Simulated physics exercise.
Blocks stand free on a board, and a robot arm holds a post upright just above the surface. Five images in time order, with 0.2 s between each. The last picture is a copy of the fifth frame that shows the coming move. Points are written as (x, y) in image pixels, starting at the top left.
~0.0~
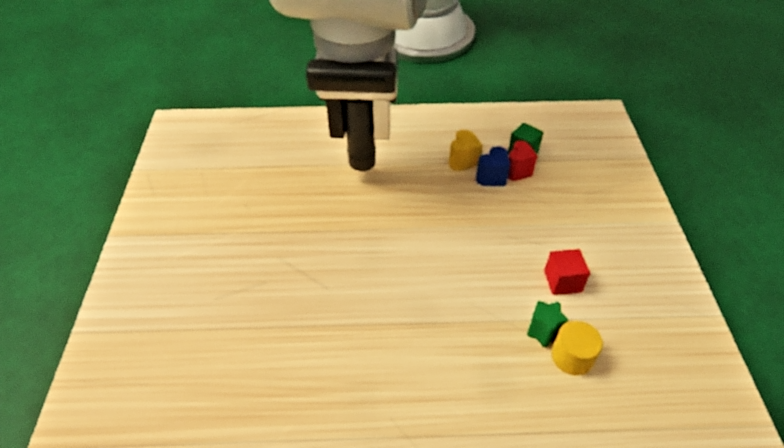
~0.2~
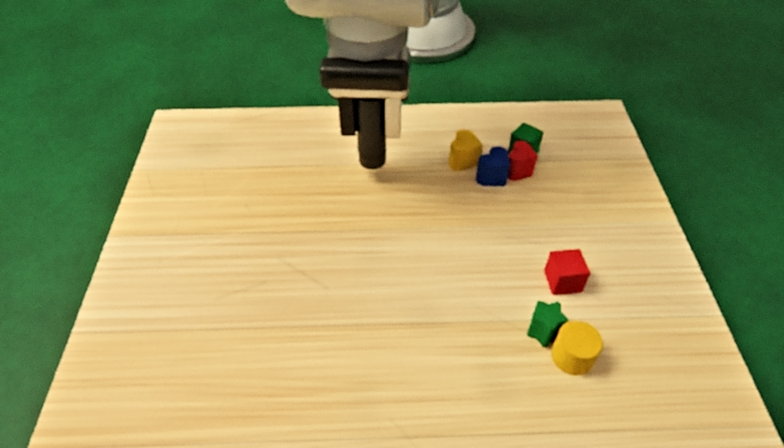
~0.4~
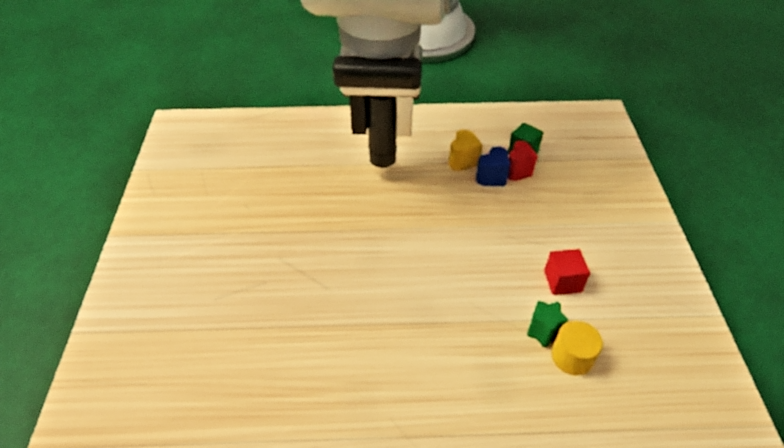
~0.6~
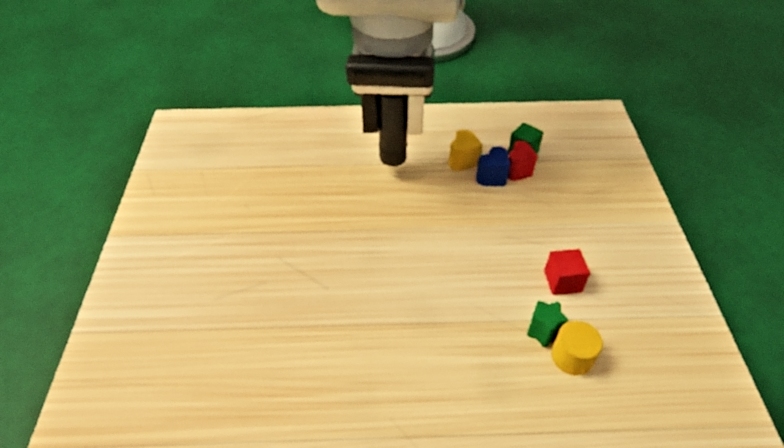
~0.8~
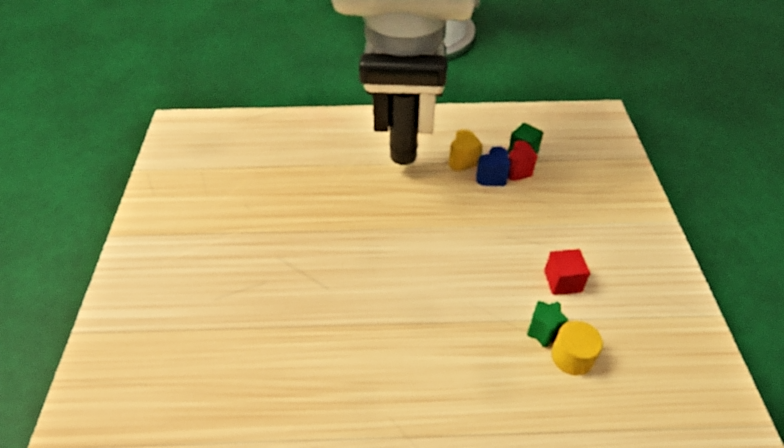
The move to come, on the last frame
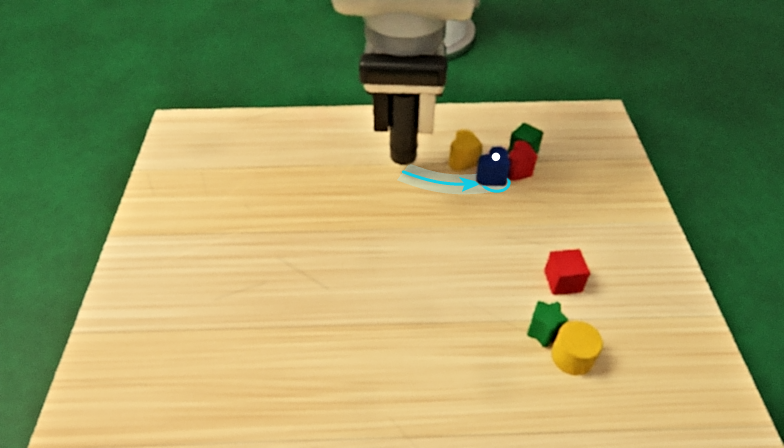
A robot arm moves its dark post slightly right above the board while the blocks stay still.
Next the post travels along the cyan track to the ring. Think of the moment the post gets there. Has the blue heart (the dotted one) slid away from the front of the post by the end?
It seems not.
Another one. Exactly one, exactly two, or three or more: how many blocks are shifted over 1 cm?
The answer is two blocks, counting only moves over 1 cm.
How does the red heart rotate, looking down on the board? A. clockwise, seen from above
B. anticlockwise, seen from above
B (anticlockwise, seen from above)
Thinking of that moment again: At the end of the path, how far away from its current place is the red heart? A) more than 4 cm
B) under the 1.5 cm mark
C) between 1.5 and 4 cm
My pick is C.
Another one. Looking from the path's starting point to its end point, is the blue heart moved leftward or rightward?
Gets pushed left.
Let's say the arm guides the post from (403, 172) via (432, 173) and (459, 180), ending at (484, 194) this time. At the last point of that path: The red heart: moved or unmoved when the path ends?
It is shifted.
Drawn move, from (403, 172) by way of (432, 181) and (464, 184) to (495, 181); the dot is on the blue heart.
On the path given first. One third of the way, post at (434, 166); nothing pushed yet.
Two thirds of the way, post at (466, 170); nothing pushed yet.
At the end, post at (498, 167); yellow heart still; blue heart at (527, 152); red heart at (550, 150), turned 35° anticlockwise; green four-sided block at (532, 131), turned 30° anticlockwise.
